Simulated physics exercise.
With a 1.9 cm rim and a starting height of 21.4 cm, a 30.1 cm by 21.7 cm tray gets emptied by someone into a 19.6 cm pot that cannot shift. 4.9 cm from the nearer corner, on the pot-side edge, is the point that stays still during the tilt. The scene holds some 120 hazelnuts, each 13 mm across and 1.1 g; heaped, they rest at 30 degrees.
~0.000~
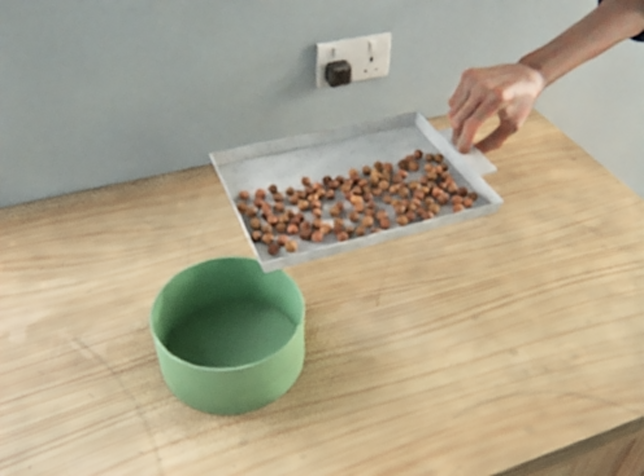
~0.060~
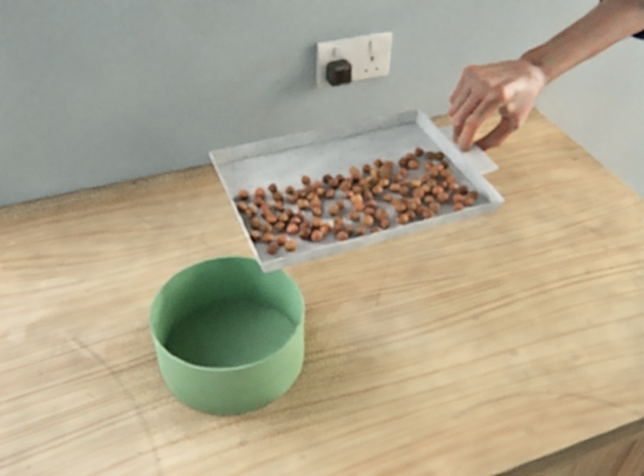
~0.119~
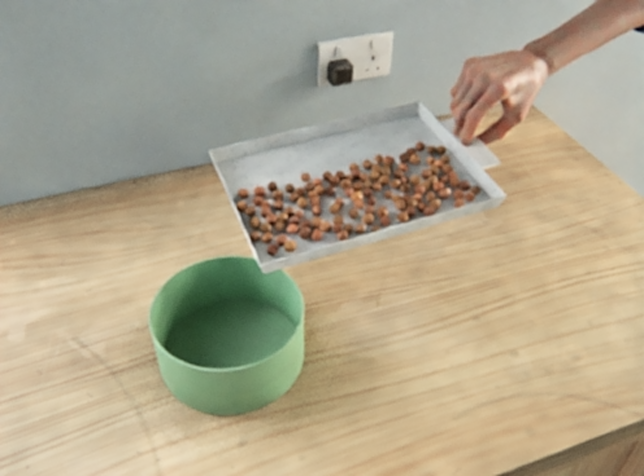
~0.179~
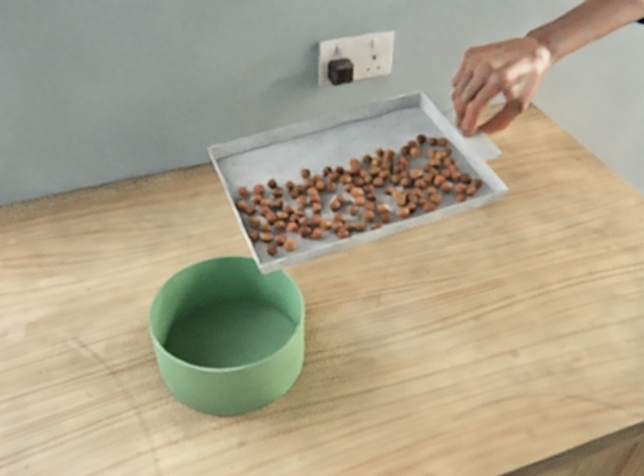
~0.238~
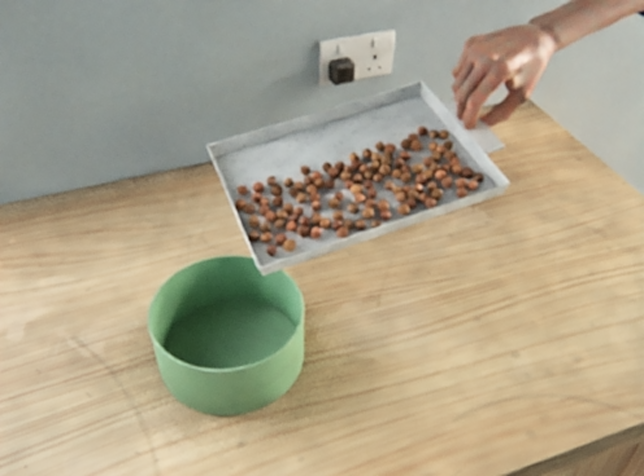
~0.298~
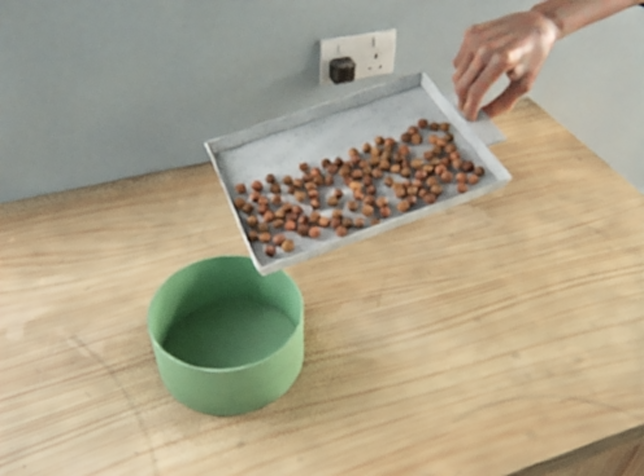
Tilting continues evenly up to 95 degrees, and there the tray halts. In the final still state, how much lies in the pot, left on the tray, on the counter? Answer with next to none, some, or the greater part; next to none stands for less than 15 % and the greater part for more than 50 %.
Pot: The greater part; left on the tray: Next to none; counter: Some.
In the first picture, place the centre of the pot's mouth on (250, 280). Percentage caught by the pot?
5 %.
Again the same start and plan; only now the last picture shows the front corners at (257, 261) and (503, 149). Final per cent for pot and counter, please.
Final per cent - pot 80, counter 20.
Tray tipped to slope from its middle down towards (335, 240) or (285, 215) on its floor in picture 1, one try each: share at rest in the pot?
I'd put it at about 45 per cent for the first tilt and about 85 per cent for the second.
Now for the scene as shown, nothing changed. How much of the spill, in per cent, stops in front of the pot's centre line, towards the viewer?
Roughly 100 per cent.
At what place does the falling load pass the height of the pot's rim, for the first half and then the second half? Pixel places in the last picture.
(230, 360) or so first, later (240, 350).
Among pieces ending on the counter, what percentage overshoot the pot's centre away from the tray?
About 80 percent of the spill.
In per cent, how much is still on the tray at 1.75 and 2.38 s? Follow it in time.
I'd say roughly 100, then roughly 0.
After 1.17 s, tilt 50 degrees; the tray holds 100 %, the pot 0 %.
Then, at 1.75 s, tilt 76 degrees; the tray holds 100 %, the pot 0 %.
After 2.38 s, tilt 95 degrees; the tray holds 0 %, the pot 70 %.
At rest (3.1 s), pot 70 %, tray 0 %, counter 30 %.
